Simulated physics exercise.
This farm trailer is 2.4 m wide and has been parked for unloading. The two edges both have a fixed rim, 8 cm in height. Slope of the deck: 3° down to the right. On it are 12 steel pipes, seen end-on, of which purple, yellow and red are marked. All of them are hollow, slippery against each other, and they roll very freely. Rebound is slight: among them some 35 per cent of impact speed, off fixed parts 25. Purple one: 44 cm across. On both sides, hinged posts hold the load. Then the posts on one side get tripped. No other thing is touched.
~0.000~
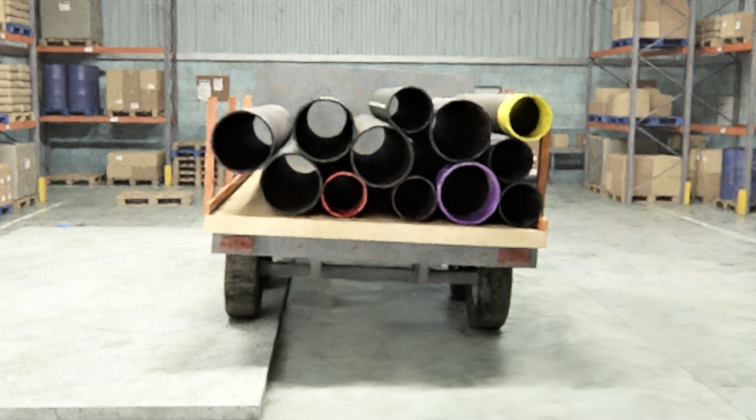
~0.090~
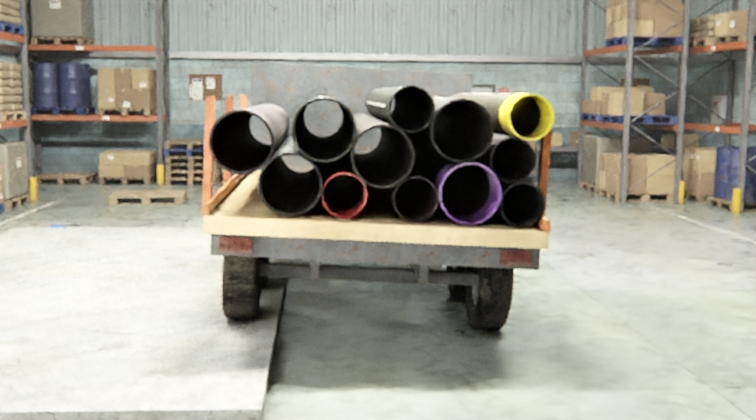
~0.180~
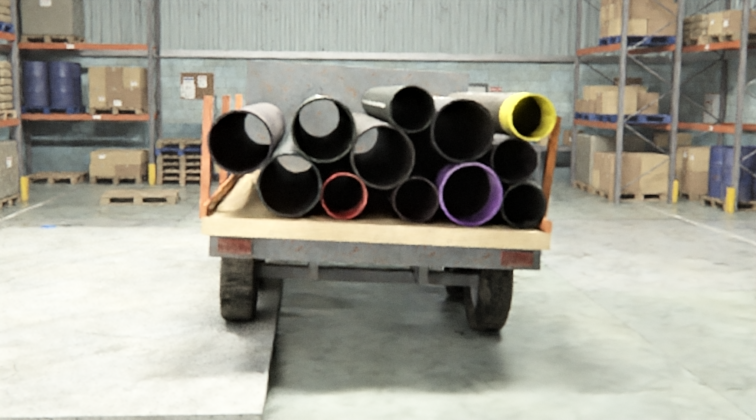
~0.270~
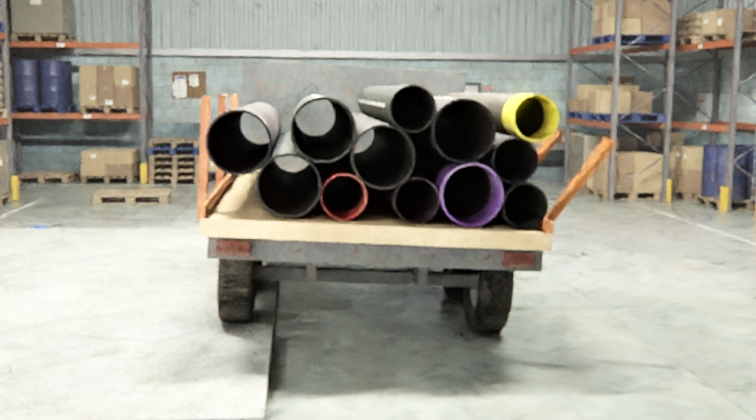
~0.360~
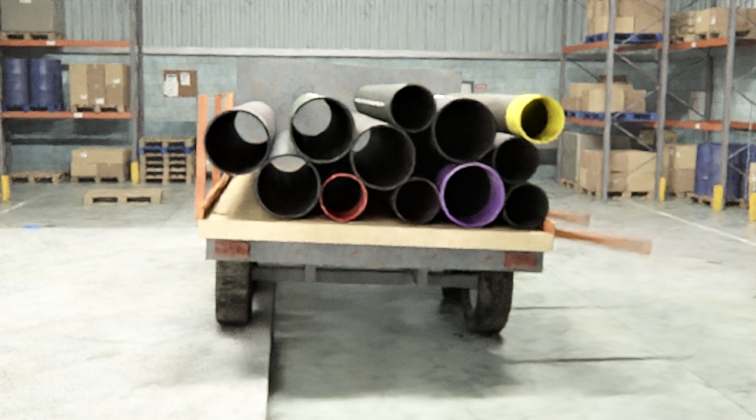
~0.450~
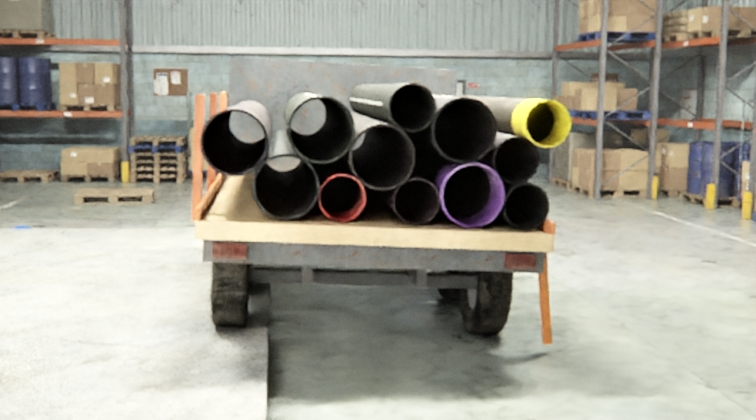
The orange posts on the right side of a trailer stacked with pipes swung outward and down until they hung below the deck, while the yellow-ended pipe on top shifted slightly to the right.
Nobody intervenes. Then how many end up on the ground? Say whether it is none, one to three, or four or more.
The count comes to one to three.
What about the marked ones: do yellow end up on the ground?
Yellow: Away.
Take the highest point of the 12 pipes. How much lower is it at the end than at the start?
Roughly 0 cm.
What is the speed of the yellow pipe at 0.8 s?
3.5 m/s, give or take.
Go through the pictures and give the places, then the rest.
In the first picture, purple (469, 193), yellow (529, 118), red (344, 195); sides still shut; the deck slopes 3° down to the right; 5 of the 12 make up the bottom layer.
In the second picture, purple (470, 194), yellow (531, 117), red (345, 196); sides still shut.
In the third picture, purple (471, 194), yellow (533, 117), red (344, 197); right posts out by 5°, tip at (556, 122).
In the fourth picture, purple (472, 195), yellow (536, 118), red (344, 197); right posts out by 35°, tip at (609, 144).
In the fifth picture, purple (473, 195), yellow (541, 120), red (344, 198); right posts out by 95°, tip at (645, 248).
In the sixth picture, purple (473, 195), yellow (548, 124), red (343, 199); right posts out by 170°, tip at (547, 338).
By 0.8 s, purple is on the deck, 55 cm from the right edge; yellow is dropping off the right side; red is on the deck, 95 cm from the left edge; 1 gone from the deck.
By 1.0 s, yellow is on the ground to the right; as before, purple, red; 1 gone from the deck.
Finally (3.2 s), purple is on the deck, 55 cm from the right edge; yellow is on the ground to the right; red is on the deck, 95 cm from the left edge; 1 gone from the deck.
